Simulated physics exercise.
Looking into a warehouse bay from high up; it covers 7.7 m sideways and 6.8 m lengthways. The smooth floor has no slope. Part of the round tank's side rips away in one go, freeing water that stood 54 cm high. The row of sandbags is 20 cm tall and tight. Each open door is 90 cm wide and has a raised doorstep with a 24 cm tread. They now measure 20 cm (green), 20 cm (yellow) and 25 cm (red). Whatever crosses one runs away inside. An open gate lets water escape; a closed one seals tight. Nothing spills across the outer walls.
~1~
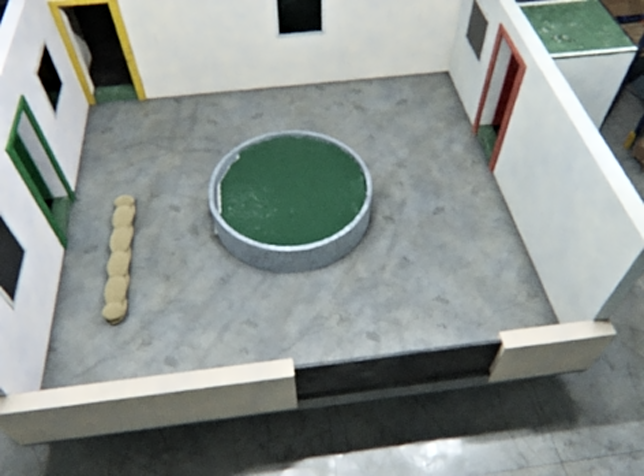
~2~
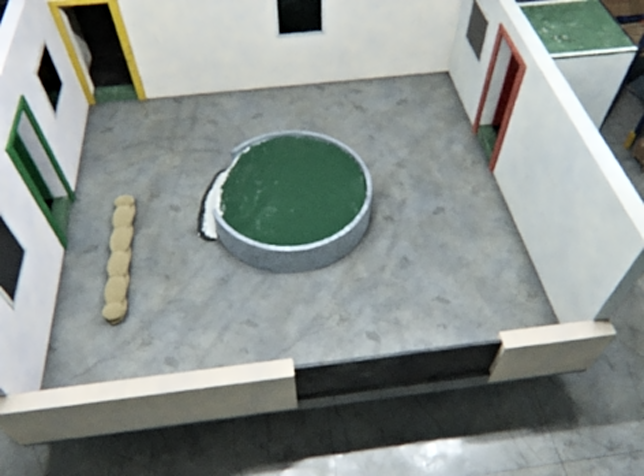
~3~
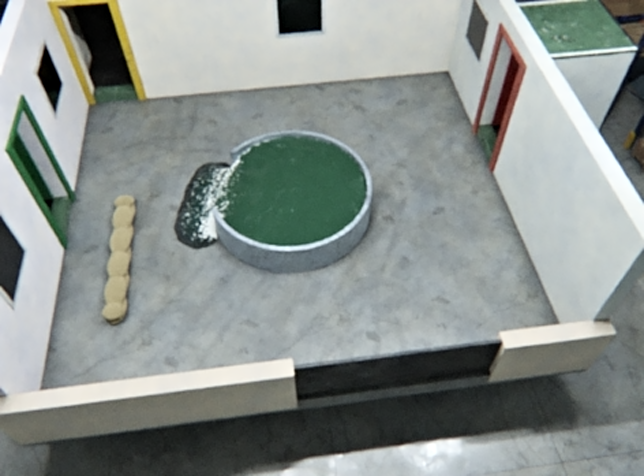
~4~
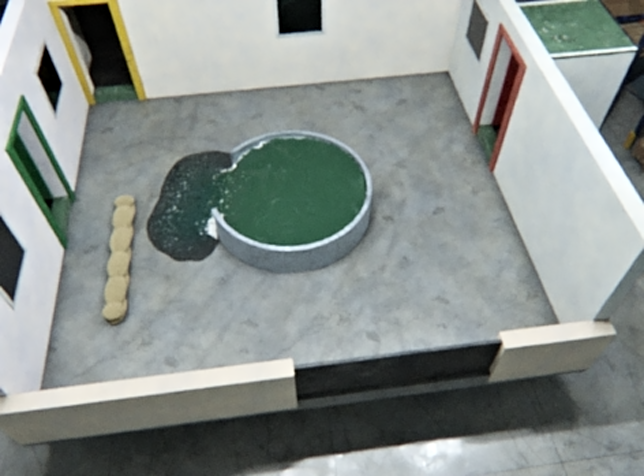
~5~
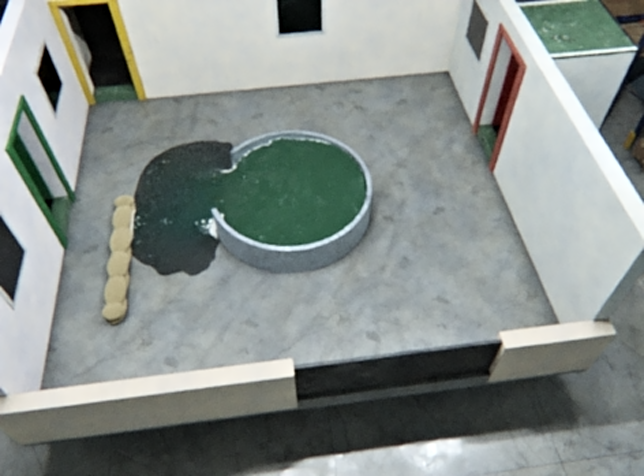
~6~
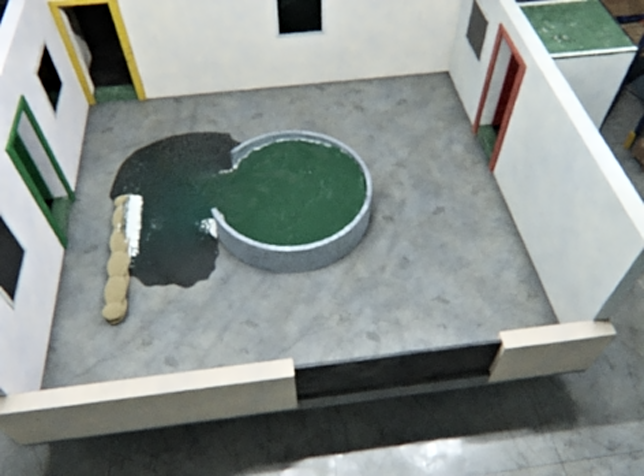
Dark green water bursting through the left side of a round tank, spreading across a grey floor and washing against sandbags.
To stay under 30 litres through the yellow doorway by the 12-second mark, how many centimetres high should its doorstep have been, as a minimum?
Some 26 cm above the ground.
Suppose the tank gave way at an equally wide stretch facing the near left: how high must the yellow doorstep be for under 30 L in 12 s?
Some 15 cm.
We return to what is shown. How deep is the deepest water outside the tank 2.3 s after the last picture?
Roughly 36 cm.
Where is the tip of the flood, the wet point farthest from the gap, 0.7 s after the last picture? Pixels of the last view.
At about (86, 125).
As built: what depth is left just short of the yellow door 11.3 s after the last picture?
About 7.0 cm.
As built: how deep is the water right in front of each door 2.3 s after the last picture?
In cm: Green 11, yellow 29, red 0.
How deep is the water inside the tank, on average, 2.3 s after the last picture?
Some 26 cm.
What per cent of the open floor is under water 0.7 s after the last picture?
Some 20 per cent of it.
Then, 0.7 s after the last picture water covers 20 % of the floor, deepest (34 cm) near (142, 220); it has not reached the yellow door.
Then, 2.3 s after the last picture water covers 35 % of the floor, deepest (36 cm) near (89, 107); 29 cm at the yellow door, 33 litres in over its 20 cm doorstep.
Then, 11.3 s after the last picture water covers 95 % of the floor, deepest (11 cm) near (488, 348); 7 cm at the yellow door, 87 litres in over its 20 cm doorstep.
At the yellow door as built, the water peaked near 29 cm, 1.7 s after the last picture.
With a doorstep of 22.5 cm, 59 litres would have come in within the 12 s; with 30.5 cm, 12 litres. So under 30 litres takes about 26 cm.
